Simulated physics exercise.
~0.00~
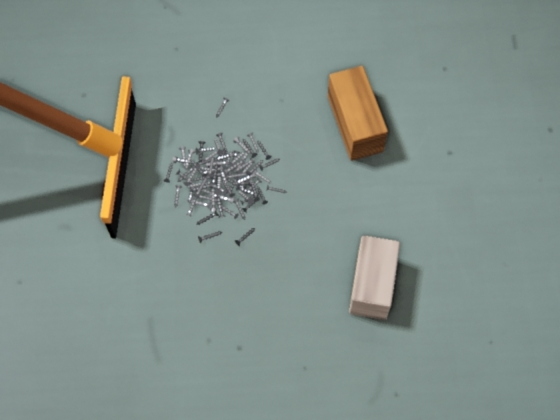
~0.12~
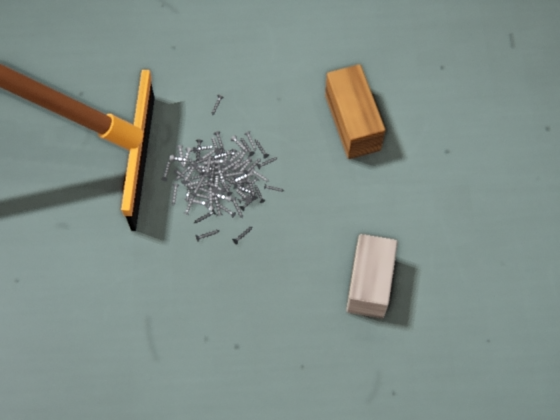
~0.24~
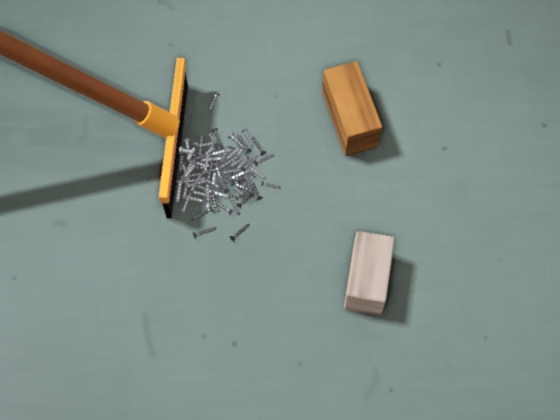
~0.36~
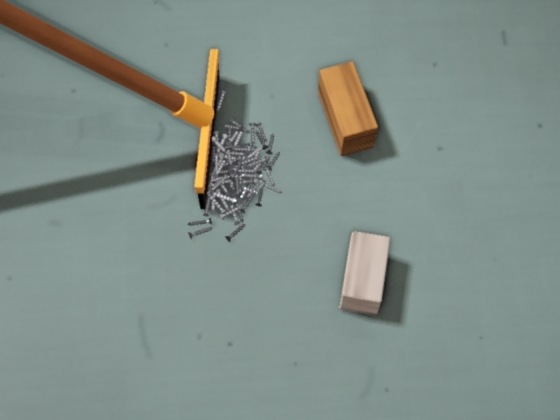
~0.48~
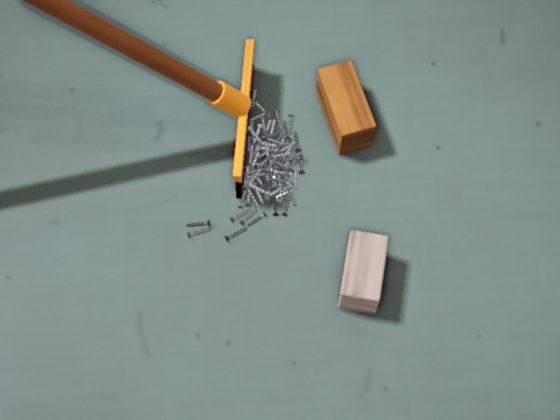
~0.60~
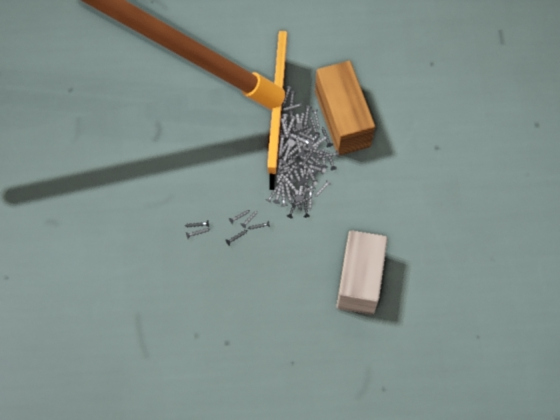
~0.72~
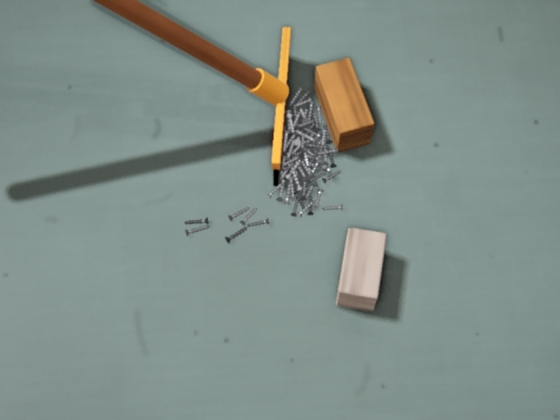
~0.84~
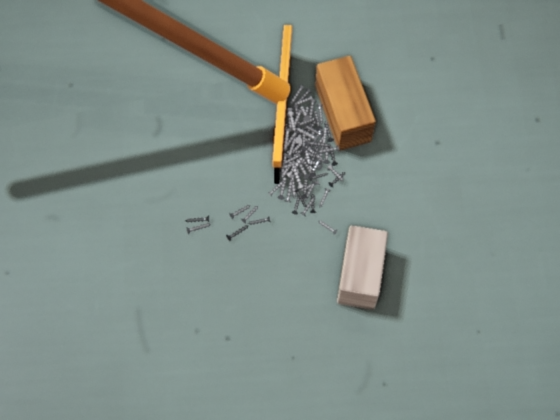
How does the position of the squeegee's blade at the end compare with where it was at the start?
At the start the blade is on the left side of the view, left of the heap of screws. By the end it is well to the right and a little higher up, close to the orange-brown block with the main pile between them.
